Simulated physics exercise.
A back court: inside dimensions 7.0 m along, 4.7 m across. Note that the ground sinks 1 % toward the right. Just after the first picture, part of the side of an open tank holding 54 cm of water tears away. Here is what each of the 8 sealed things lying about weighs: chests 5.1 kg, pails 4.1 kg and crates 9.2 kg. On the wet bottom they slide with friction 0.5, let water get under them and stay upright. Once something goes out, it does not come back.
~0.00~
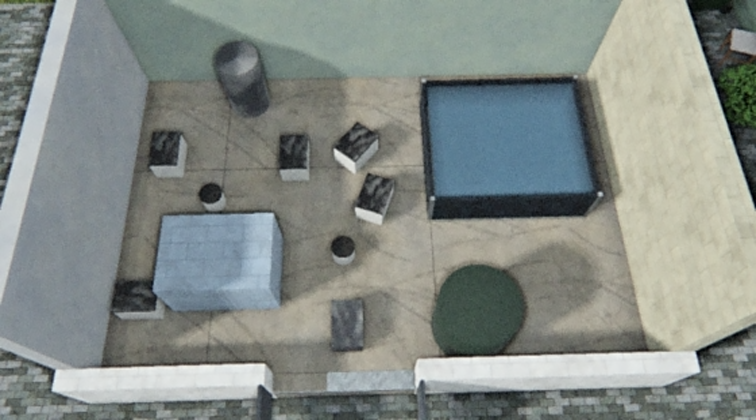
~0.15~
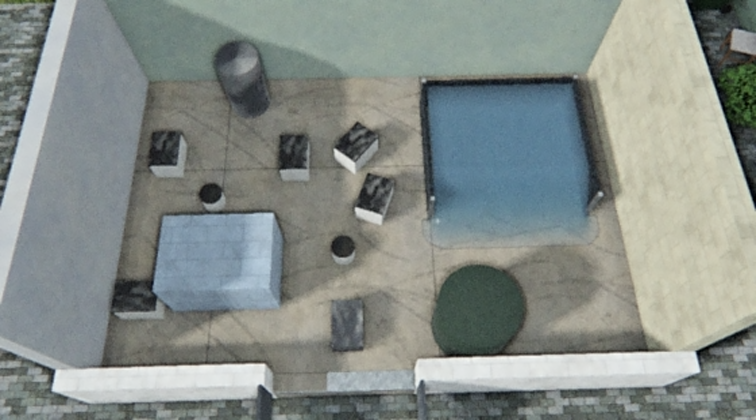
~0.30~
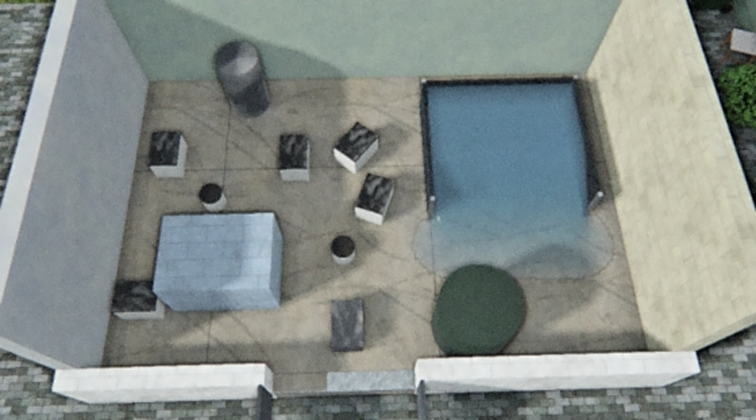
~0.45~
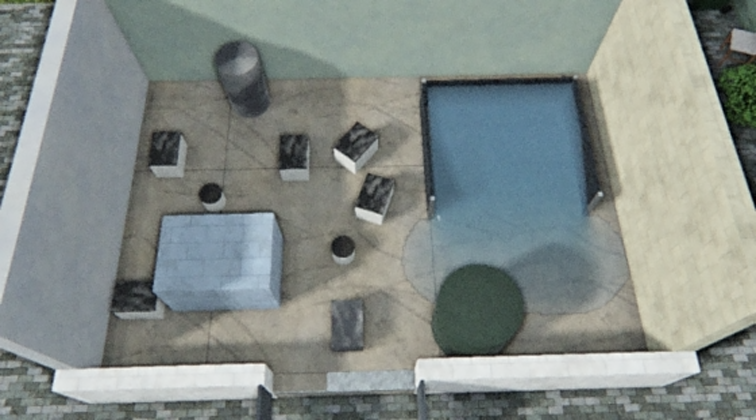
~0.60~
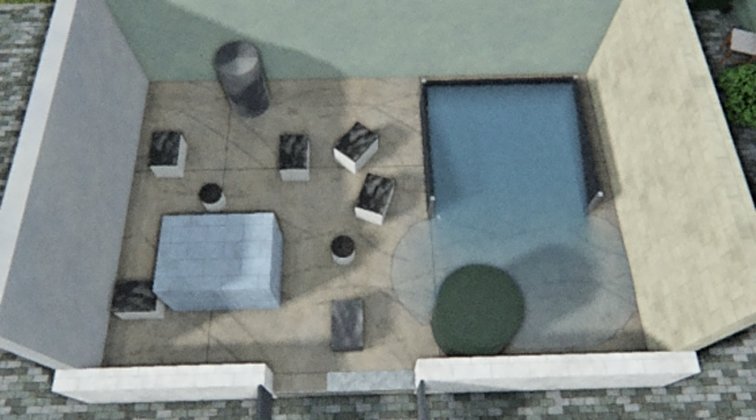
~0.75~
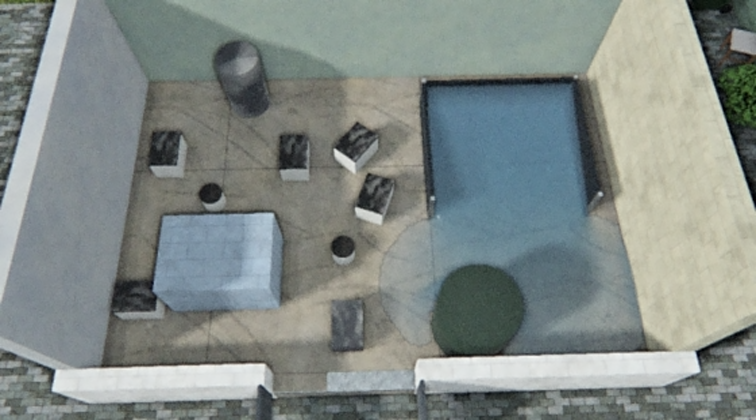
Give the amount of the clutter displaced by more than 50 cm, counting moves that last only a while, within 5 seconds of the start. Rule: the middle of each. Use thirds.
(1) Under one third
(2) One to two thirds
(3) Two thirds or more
Option 2: One to two thirds.
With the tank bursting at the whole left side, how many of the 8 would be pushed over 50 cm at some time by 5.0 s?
Then it comes to 7 of them.
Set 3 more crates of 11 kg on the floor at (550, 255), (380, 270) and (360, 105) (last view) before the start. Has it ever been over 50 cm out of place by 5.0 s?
In the order asked: Above the mark; above the mark; below the mark.
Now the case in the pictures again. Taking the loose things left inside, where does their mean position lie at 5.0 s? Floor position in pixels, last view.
It sits at about (247, 197).
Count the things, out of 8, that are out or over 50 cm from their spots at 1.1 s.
The answer is 0.
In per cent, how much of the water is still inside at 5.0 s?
Somewhere near 92 percent, give or take.
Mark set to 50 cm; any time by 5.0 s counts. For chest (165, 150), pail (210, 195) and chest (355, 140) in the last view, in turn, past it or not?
One by one: Below the line; below the line; below the line.
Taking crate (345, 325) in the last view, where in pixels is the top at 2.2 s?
Position: Approx. (250, 337).
After 1.1 s 0 of 8 are over 50 cm from their spots; 0 afloat.
After 2.2 s 1 of 8 are over 50 cm from their spots; 0 afloat.
After 3.5 s 2 of 8 are over 50 cm from their spots; 0 afloat.
After 5.0 s 4 of 8 are over 50 cm from their spots, and 4 have been at some point; 2 afloat.
